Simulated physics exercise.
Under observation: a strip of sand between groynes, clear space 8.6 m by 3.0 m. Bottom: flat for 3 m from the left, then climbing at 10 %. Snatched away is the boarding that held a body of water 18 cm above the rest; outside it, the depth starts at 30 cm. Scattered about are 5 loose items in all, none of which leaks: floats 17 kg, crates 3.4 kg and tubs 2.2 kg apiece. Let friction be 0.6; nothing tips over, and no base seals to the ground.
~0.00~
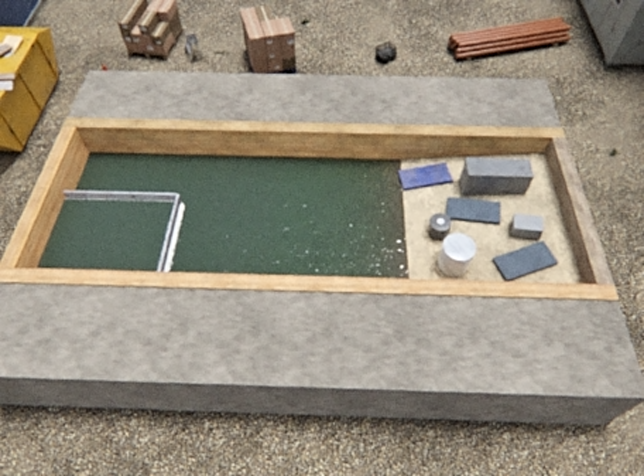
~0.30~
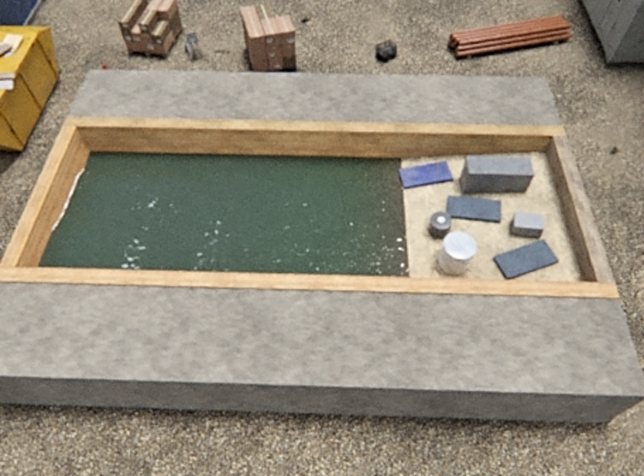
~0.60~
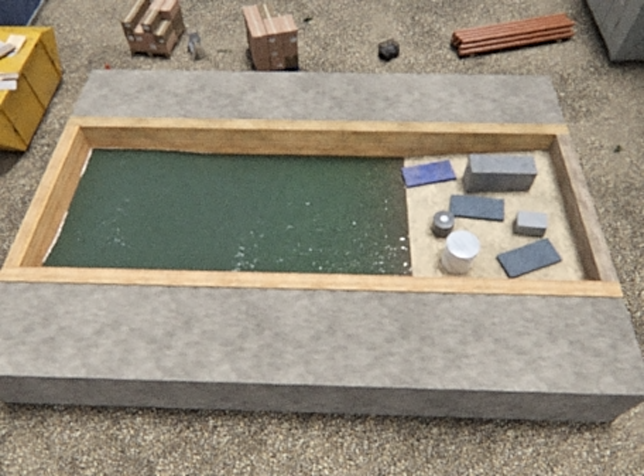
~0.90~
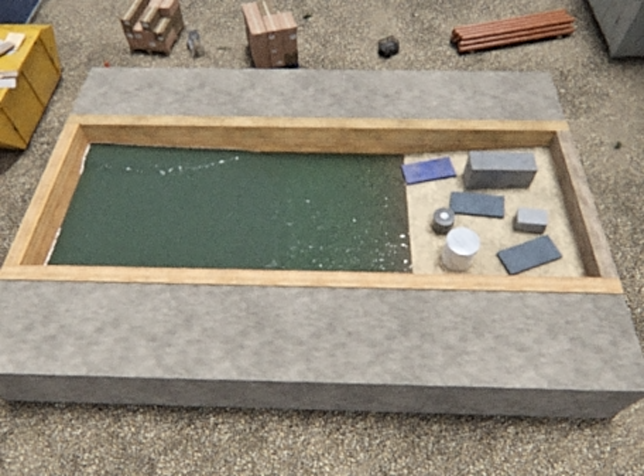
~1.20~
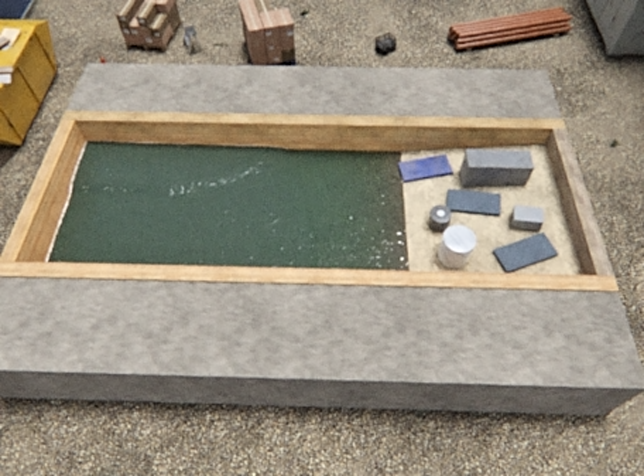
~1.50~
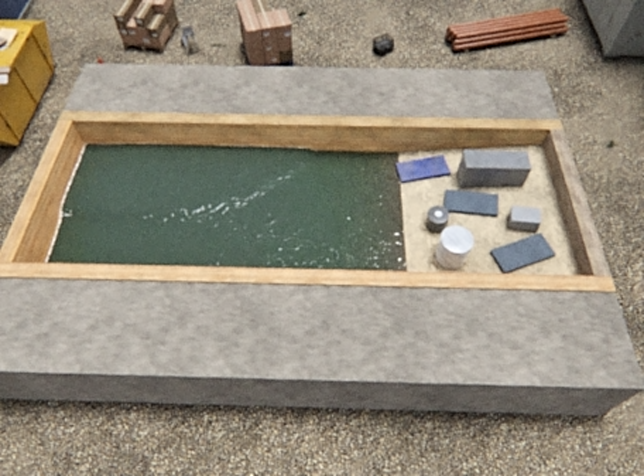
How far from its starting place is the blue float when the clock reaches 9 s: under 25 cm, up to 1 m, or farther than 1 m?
Large displacement.
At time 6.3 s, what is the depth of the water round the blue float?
Roughly 13 cm deep.
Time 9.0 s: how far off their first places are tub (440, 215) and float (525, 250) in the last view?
In that order: 50 cm, 0 cm.
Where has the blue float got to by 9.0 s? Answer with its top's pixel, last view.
Estimated top position: Near (311, 159).
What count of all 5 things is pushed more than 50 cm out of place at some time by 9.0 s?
The tally stands at 1.
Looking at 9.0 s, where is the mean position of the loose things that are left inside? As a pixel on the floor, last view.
They're centred close to (443, 214).
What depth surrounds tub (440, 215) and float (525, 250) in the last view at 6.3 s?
Close to 3 and 0 centimetres.
After 2.1 s the blue float is near (423, 168), 0.0 m from its start, aground; 0 afloat.
After 4.0 s the blue float is near (423, 167), 0.0 m from its start, afloat; 2 afloat.
After 6.3 s the blue float is near (349, 162), 1.4 m from its start, afloat; 2 afloat.
After 9.0 s the blue float is near (311, 159), 2.1 m from its start, afloat; 1 afloat.
